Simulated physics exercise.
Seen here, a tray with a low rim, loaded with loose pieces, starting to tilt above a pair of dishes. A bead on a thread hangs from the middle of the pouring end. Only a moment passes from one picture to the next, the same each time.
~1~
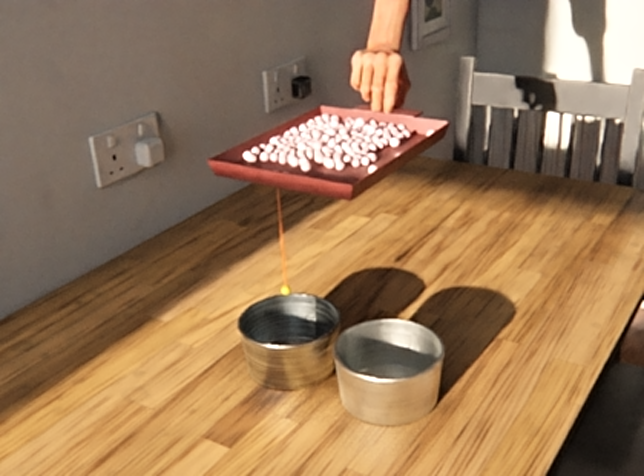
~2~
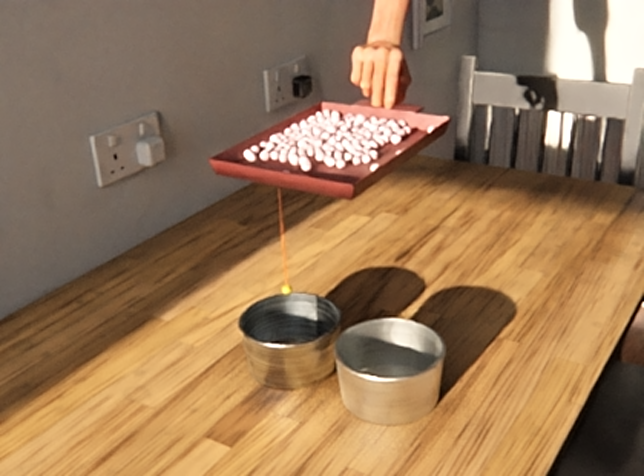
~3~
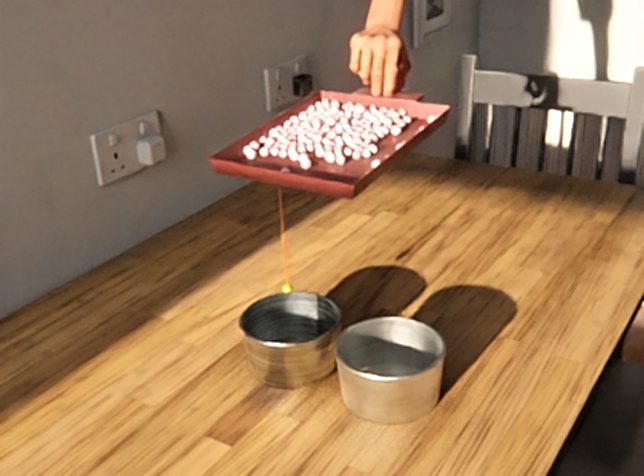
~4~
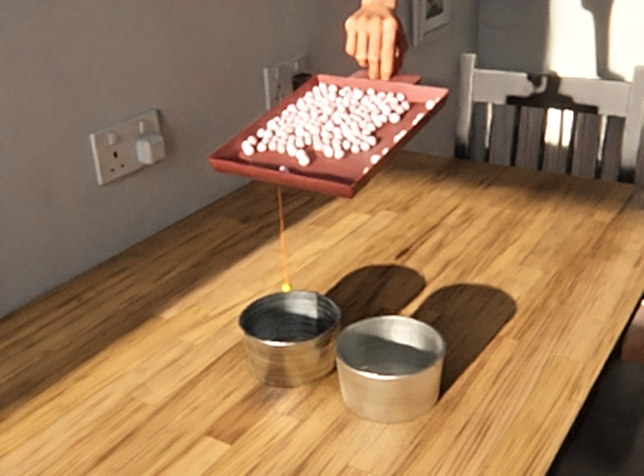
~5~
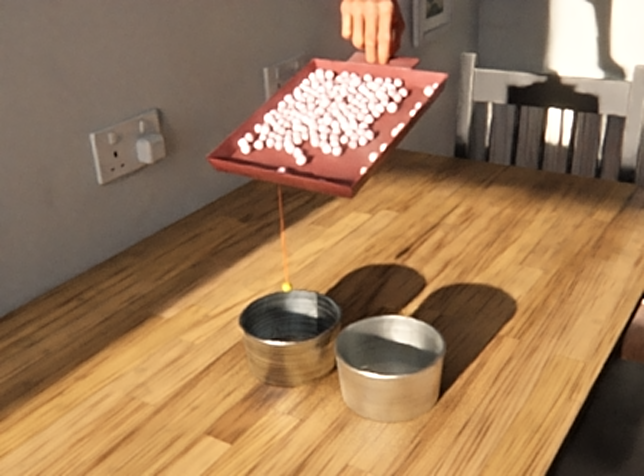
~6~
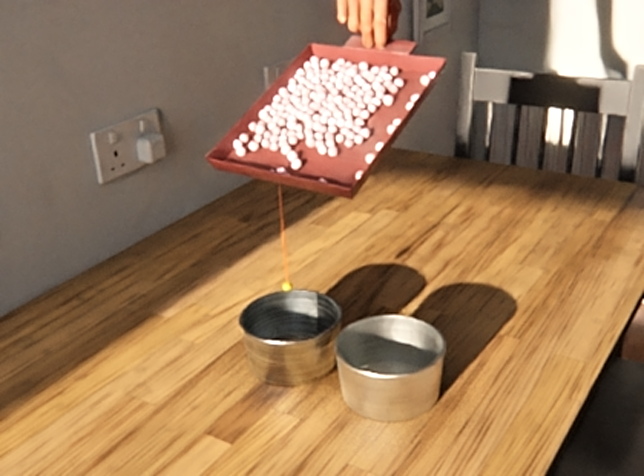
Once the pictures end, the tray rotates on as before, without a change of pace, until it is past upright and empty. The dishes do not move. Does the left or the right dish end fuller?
More goes to the left dish.
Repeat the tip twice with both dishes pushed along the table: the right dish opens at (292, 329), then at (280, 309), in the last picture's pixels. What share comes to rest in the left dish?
The first gives 20 %, the second 0 %.
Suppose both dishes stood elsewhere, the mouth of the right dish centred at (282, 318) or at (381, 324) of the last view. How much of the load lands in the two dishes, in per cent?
First some 50, then 10 per cent.
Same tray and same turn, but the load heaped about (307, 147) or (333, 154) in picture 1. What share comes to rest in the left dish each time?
The first gives 40 %, the second 40 %.
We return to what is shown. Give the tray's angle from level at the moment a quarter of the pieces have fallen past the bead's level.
At some 75 degrees.
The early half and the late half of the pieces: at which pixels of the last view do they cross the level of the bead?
Around (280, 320) and then (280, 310).
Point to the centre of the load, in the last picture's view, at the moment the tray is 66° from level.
Roughly at (282, 181).
Just after the last frame, tray tipped steeply; roughly two thirds on the tray; just a few in the left dish; about a tenth outside both; roughly a quarter in the air.
A moment on, tray tipped past a quarter turn; just a few on the tray; about a tenth in the right dish; roughly a third in the left dish; roughly a third outside both; roughly a quarter in the air.
Further on, tray tipped past a quarter turn; about a tenth in the right dish; roughly a third in the left dish; roughly half outside both.
When it is over, tray tipped past a quarter turn; about a tenth in the right dish; roughly a third in the left dish; roughly half outside both.
